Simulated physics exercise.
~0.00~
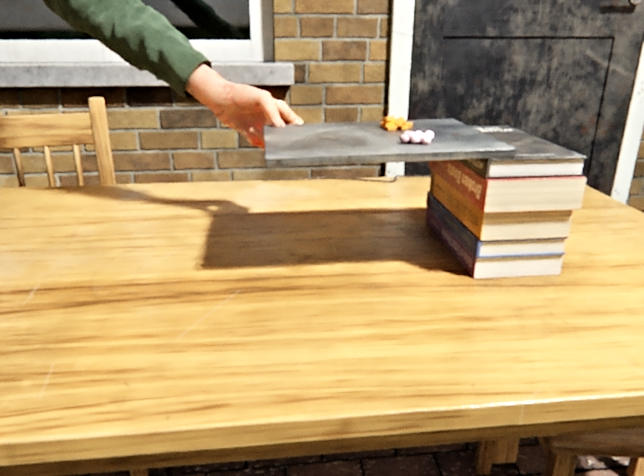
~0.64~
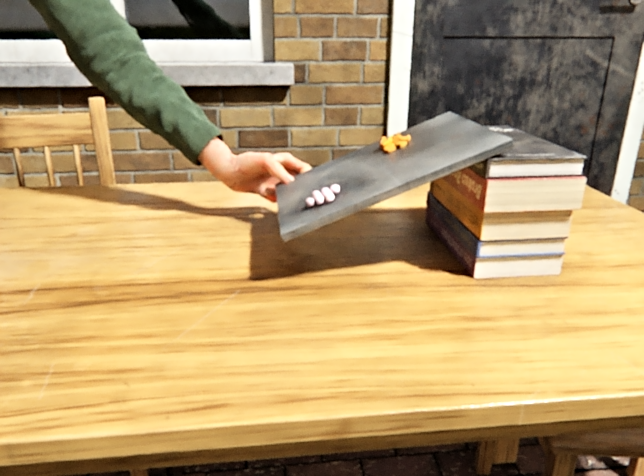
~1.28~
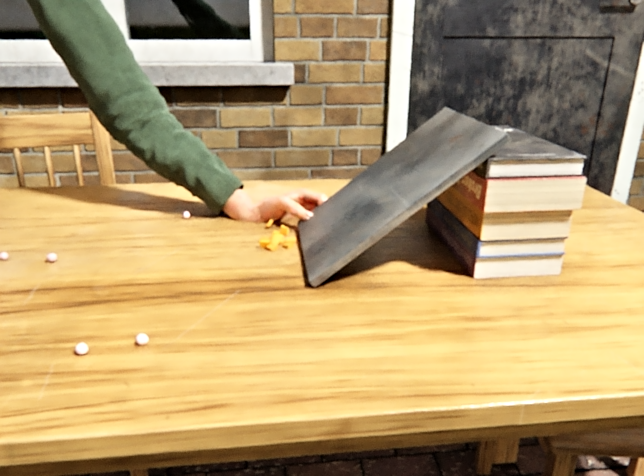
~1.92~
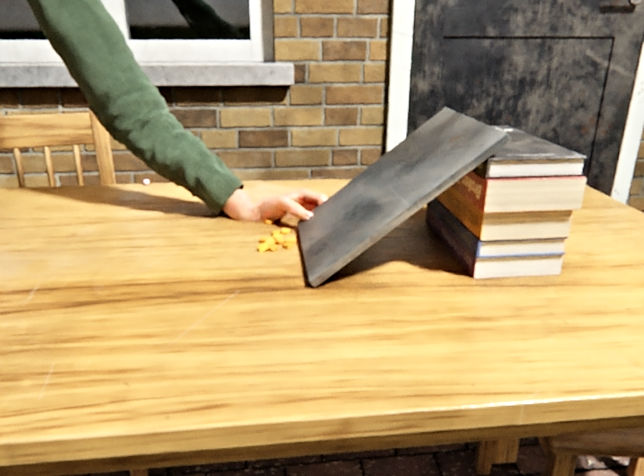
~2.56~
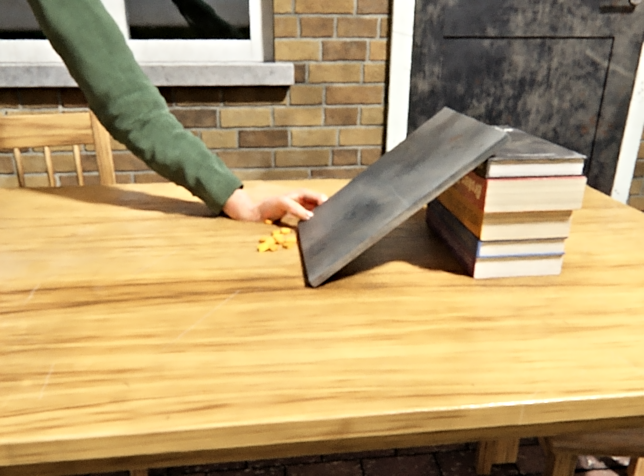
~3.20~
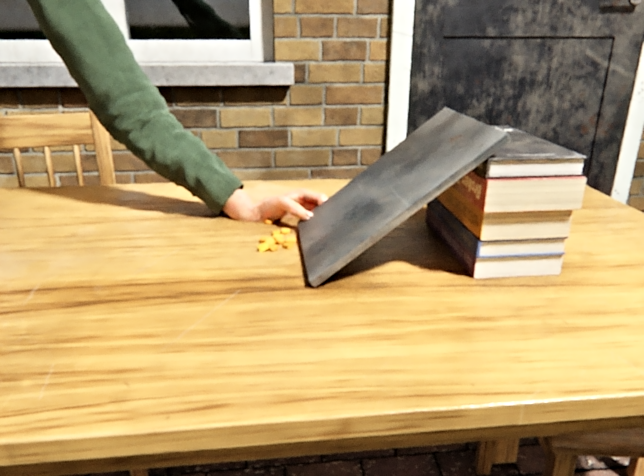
At first, a hand in a green sleeve holds up the left end of a dark gray board, its other end resting on a stack of books on a wooden table. Small pale balls and a cluster of orange pieces sit near the books. As the hand lowers its end, the pale balls travel down the slope ahead of the orange ones. Once the board tips steeply onto the tabletop, the balls scatter far to the left, while the orange bits gather at its foot. Finally, the balls are gone from view and the orange heap lies still beside the hand.
